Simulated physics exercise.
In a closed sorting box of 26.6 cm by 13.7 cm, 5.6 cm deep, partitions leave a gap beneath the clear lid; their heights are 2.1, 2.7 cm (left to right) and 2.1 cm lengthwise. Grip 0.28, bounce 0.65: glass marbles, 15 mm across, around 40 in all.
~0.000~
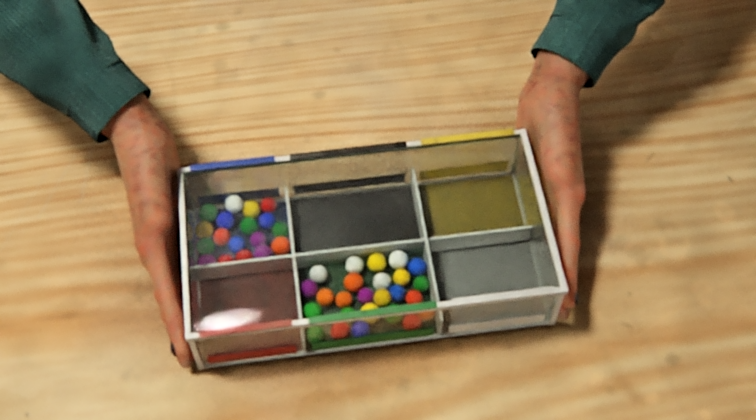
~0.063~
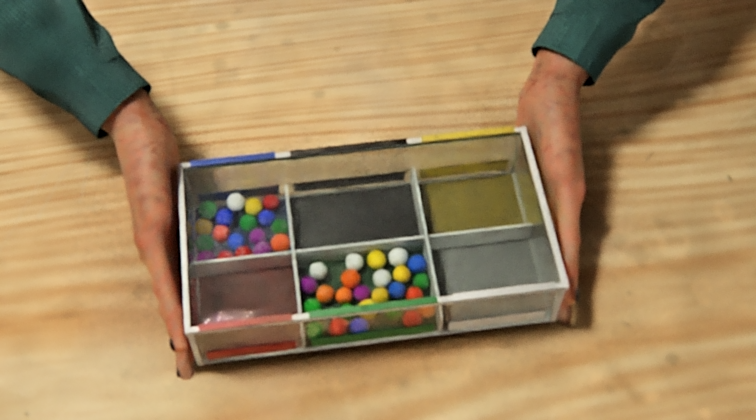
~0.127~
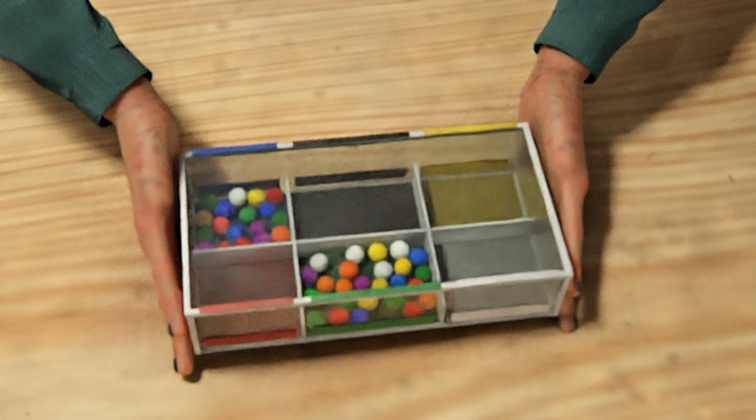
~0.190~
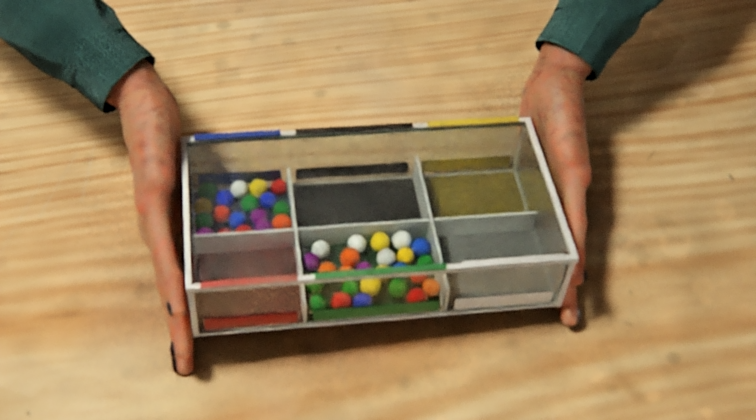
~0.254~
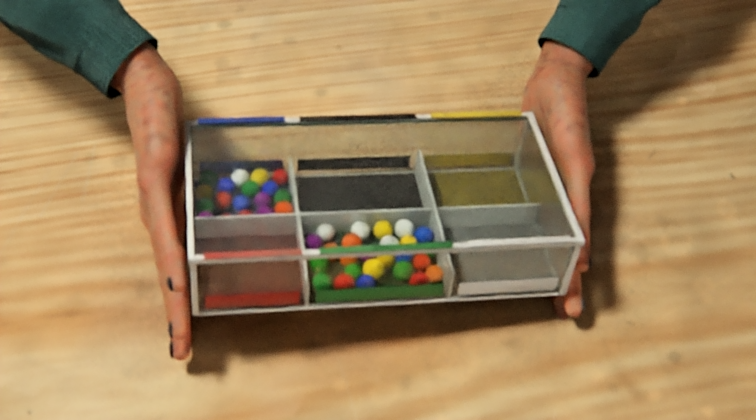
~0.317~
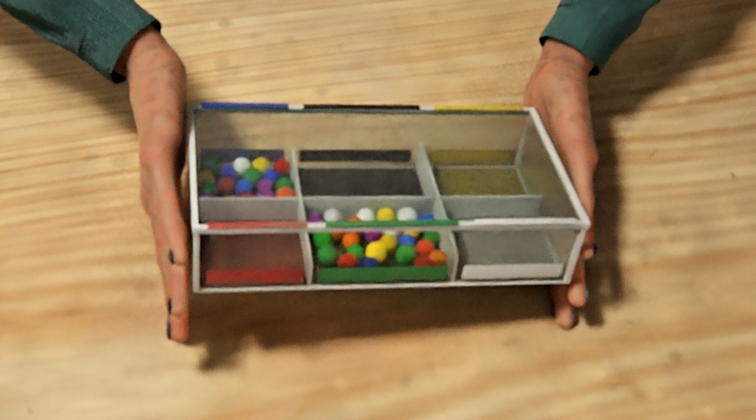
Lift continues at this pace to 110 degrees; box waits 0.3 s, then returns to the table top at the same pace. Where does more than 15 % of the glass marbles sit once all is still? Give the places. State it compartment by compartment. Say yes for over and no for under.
Red: Holds a share within the limit; blue: Holds a share within the limit; green: Holds a share within the limit; yellow: Holds a share past the limit; white: Holds a share within the limit; black: Holds a share past the limit.
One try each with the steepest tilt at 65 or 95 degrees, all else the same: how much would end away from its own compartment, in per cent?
Around 0 and 100 in a hundred, respectively.
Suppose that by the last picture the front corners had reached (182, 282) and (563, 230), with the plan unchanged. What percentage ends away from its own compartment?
I'd put it at about 60 per cent.
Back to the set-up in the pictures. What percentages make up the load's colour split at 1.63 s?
You'd see red at 0, blue at 10, green at 0, yellow at 50, white at 0 and black at 40 per cent.
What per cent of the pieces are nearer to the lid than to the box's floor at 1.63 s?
I'd say around 80 percent of the pieces.
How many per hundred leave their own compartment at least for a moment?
The share is close to 95 percent.
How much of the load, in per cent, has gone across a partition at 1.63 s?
Near 90 in a hundred.
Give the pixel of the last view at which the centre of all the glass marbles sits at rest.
In the last view, approximately (430, 201).
Then, at 1.63 s, tilt 110 degrees; blue 10 %, yellow 50 %, black 40 %.
Then, at 2.50 s, tilt 55 degrees; blue 5 %, yellow 55 %, black 40 %.
Then, at 3.38 s, tilt 0 degrees; blue 5 %, yellow 55 %, black 40 %.
In the end, at 4.2 s, red 0 %, blue 5 %, green 0 %, yellow 55 %, white 0 %, black 40 %.
